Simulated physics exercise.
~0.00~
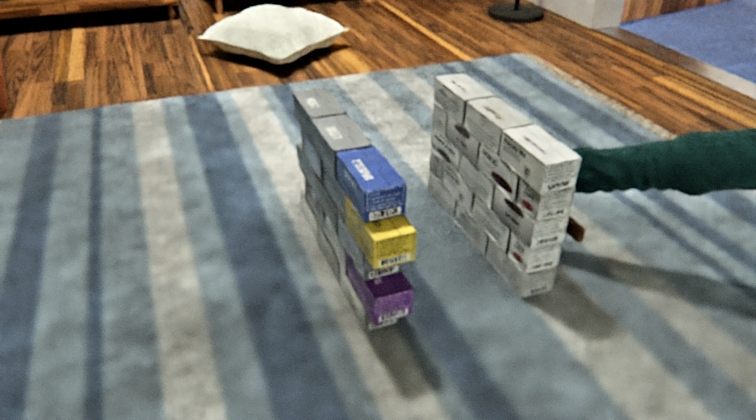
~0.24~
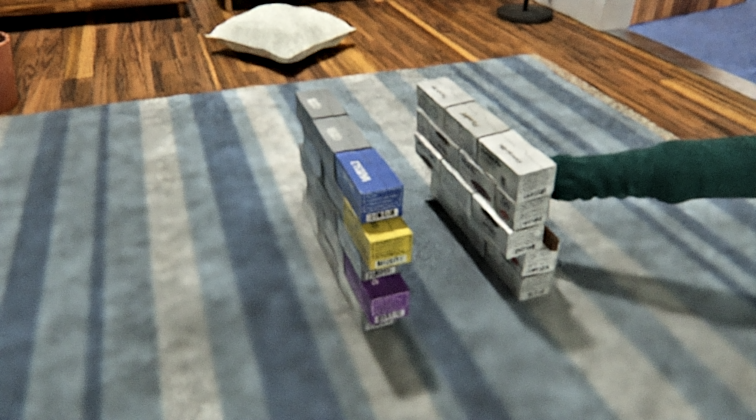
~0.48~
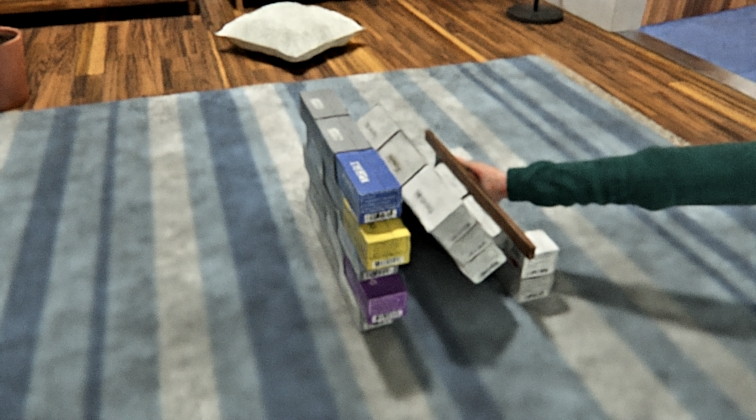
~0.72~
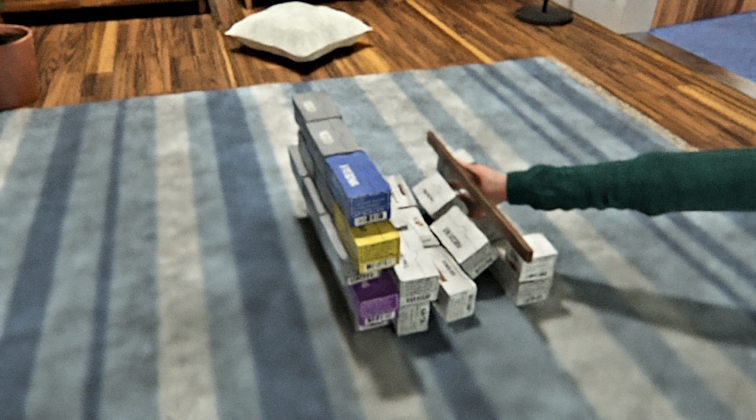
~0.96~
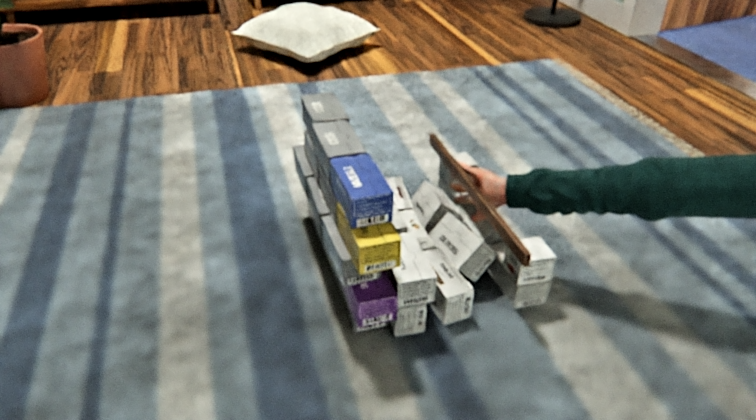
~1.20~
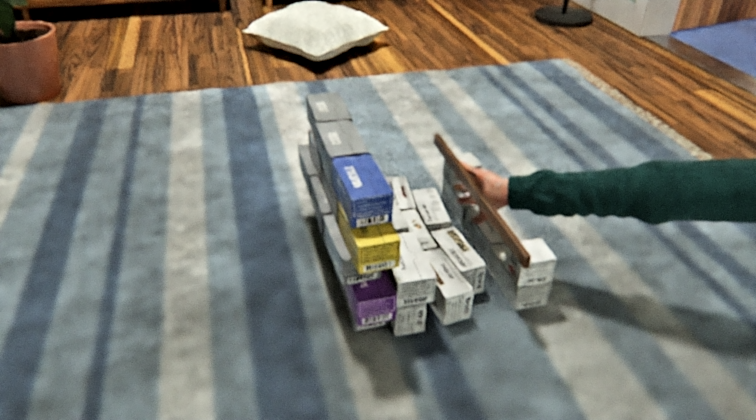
A green-sleeved arm pushed a wooden board leftward into a stack of pale boxes, which toppled against a neighboring stack and spilled beside it, leaving one box by the board, while the shifted second stack stayed standing with its blue, yellow and purple boxes.
